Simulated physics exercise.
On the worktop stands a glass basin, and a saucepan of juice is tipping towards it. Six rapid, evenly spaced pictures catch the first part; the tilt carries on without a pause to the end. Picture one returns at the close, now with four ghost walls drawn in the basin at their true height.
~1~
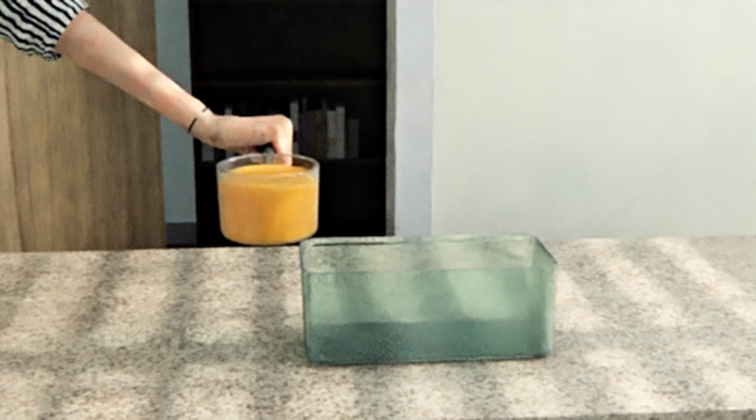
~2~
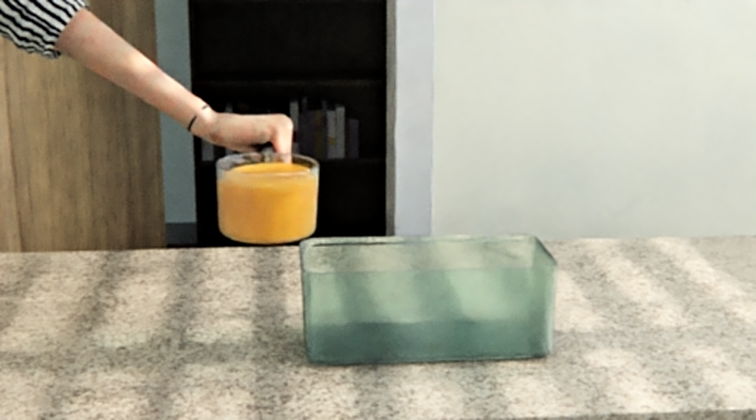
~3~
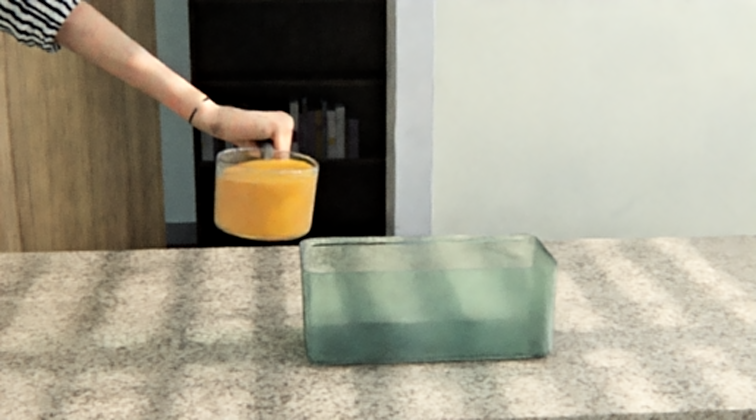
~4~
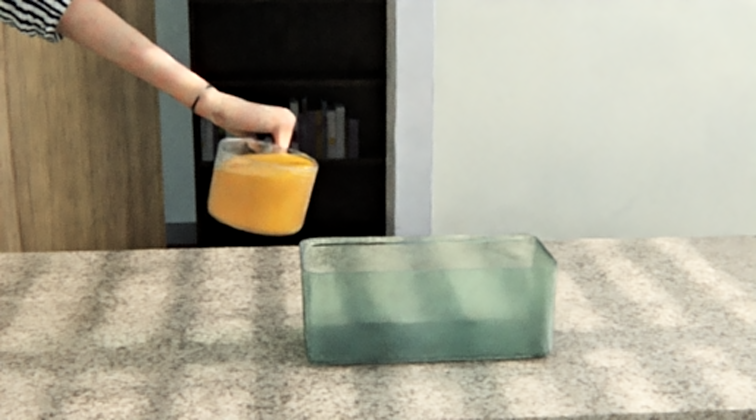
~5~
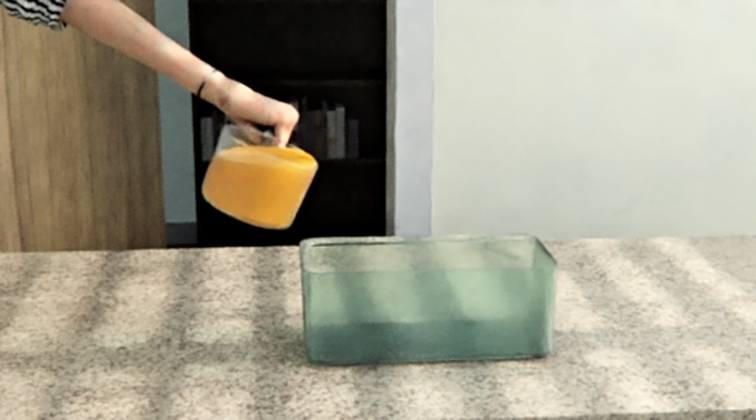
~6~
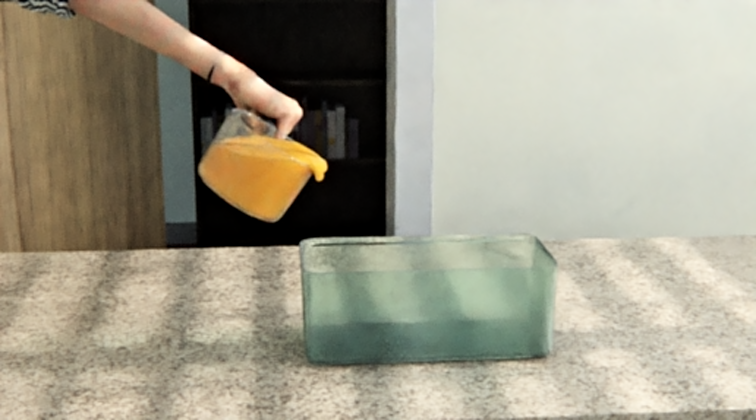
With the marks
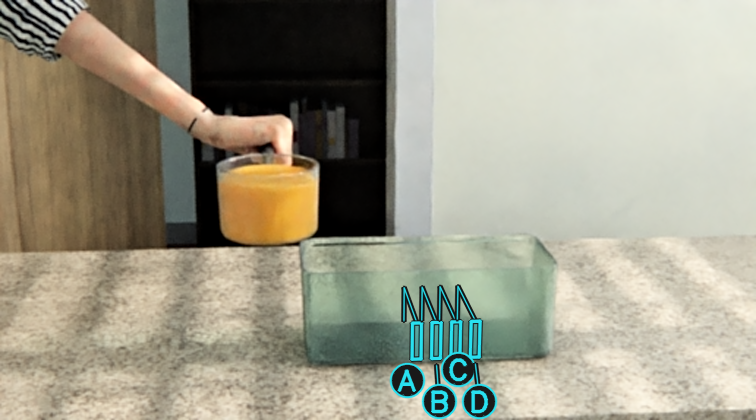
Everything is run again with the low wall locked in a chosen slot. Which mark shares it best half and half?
Use place A.
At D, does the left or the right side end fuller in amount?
More ends on the left.
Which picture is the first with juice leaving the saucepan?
In picture 5.
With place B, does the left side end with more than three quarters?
Yes, it does.
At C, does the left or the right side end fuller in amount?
The left one.
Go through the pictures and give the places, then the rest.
Upright, lip at (316, 163); basin from (306, 363) to (551, 354); nothing has left yet.
Upright, lip at (316, 163); nothing has left yet.
Tipped about 6°, lip at (316, 163); nothing has left yet.
Tipped about 14°, lip at (316, 163); nothing has left yet.
Tipped about 23°, lip at (316, 163); juice is over the lip, down to (316, 163).
Tipped about 34°, lip at (316, 163); juice is over the lip, down to (320, 175).
On the marked copy, A at (417, 365); B at (436, 365); C at (456, 364); D at (475, 363).
For place A, about 50 % ends left of the wall and 49 % right of it.
For place B, about 87 % ends left of the wall and 12 % right of it.
For place C, about 94 % ends left of the wall and 6 % right of it.
For place D, about 91 % ends left of the wall and 8 % right of it.
